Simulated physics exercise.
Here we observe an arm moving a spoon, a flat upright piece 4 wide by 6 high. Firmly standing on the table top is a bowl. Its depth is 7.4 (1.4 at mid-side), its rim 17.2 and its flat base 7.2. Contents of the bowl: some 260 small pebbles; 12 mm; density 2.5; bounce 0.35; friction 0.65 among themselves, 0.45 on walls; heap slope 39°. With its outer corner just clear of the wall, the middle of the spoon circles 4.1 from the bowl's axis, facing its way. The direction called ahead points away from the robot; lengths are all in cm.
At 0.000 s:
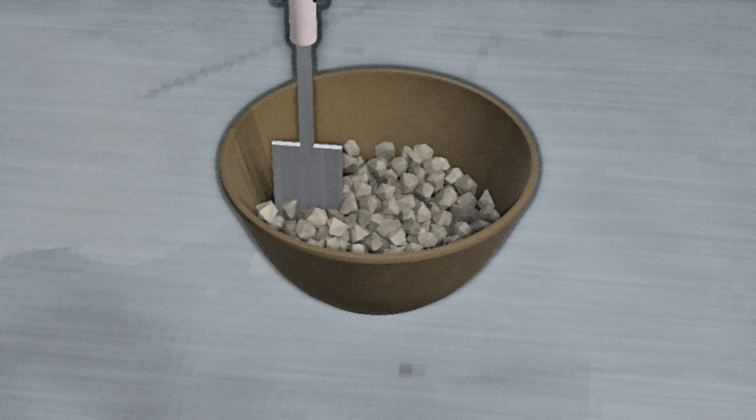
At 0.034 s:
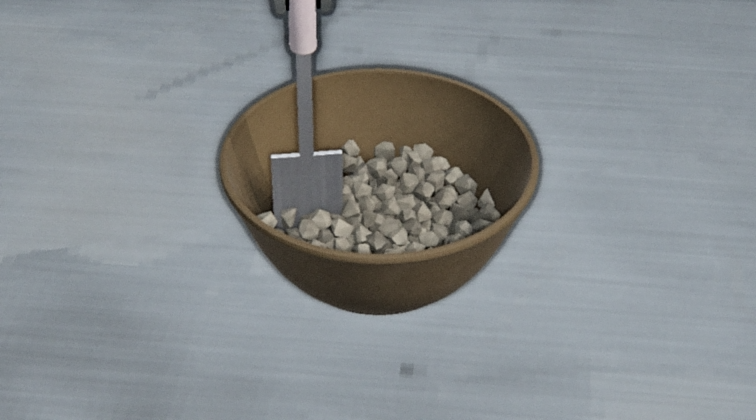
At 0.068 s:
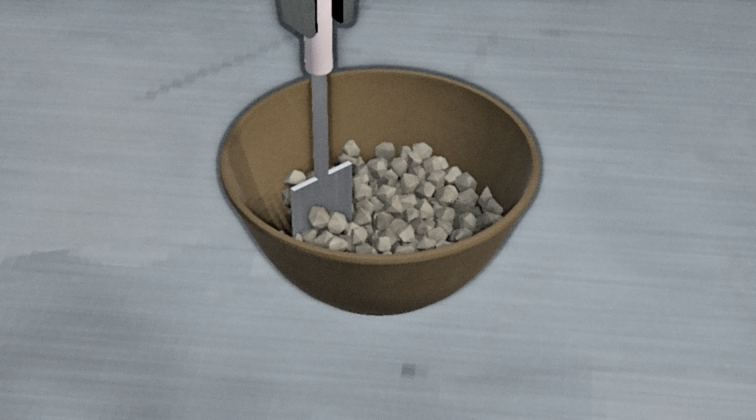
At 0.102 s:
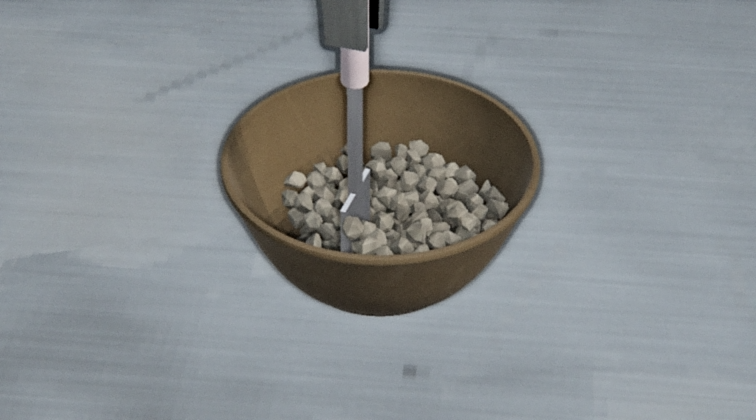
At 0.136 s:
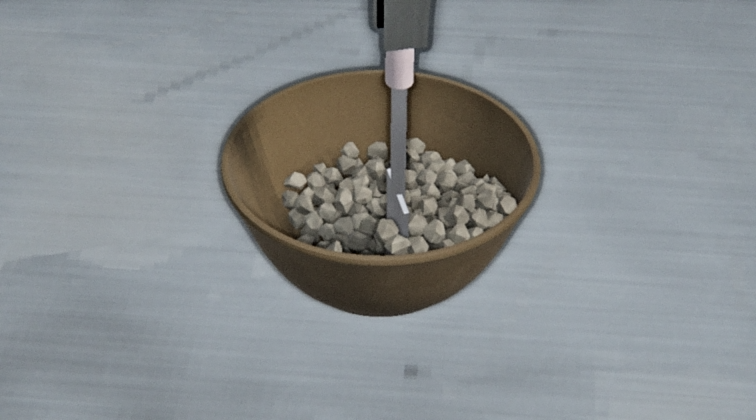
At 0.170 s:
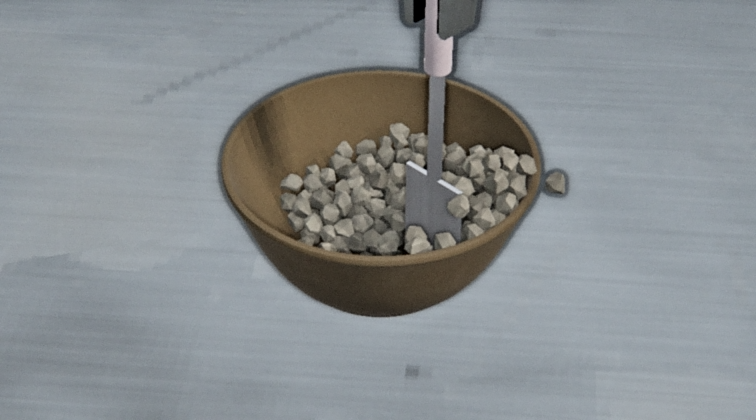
A flat gray spatula held by a robot arm sweeps rightward through pebbles in a brown bowl.
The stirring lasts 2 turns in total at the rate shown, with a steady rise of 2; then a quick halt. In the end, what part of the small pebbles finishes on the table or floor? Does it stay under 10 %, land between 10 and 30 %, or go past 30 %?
It lands between 10 and 30 %.
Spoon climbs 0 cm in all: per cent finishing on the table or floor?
That works out to some 35 per cent.
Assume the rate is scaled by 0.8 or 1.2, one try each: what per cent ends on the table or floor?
It would be some 15 and 35 percent respectively.
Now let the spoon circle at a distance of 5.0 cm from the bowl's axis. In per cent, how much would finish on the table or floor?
In that case some 10 %.
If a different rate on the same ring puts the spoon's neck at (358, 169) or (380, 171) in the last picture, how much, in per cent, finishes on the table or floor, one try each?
First try: Around 5 %; second try: Around 15 %.
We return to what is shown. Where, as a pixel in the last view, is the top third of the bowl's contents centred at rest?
The centre sits around (385, 215) in the last picture.
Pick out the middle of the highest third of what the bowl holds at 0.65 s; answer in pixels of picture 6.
Somewhere around (436, 199), I think.
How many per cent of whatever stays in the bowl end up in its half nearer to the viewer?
Around 50 percent of it.
After 0.41 s, 5° round, highest piece 10 above the table; 217 in the bowl, 21 on the table or floor, 20 in flight or on the tool.
After 0.65 s, 229° round, highest piece 8 above the table; 200 in the bowl, 55 on the table or floor, 3 in flight or on the tool.
After 0.97 s, 0° round, highest piece 8 above the table; 199 in the bowl, 59 on the table or floor.
After 1.67 s, 0° round, highest piece 8 above the table; 199 in the bowl, 59 on the table or floor.
At rest, 199 in the bowl, 59 on the table or floor. That is 23 % on the table or floor.
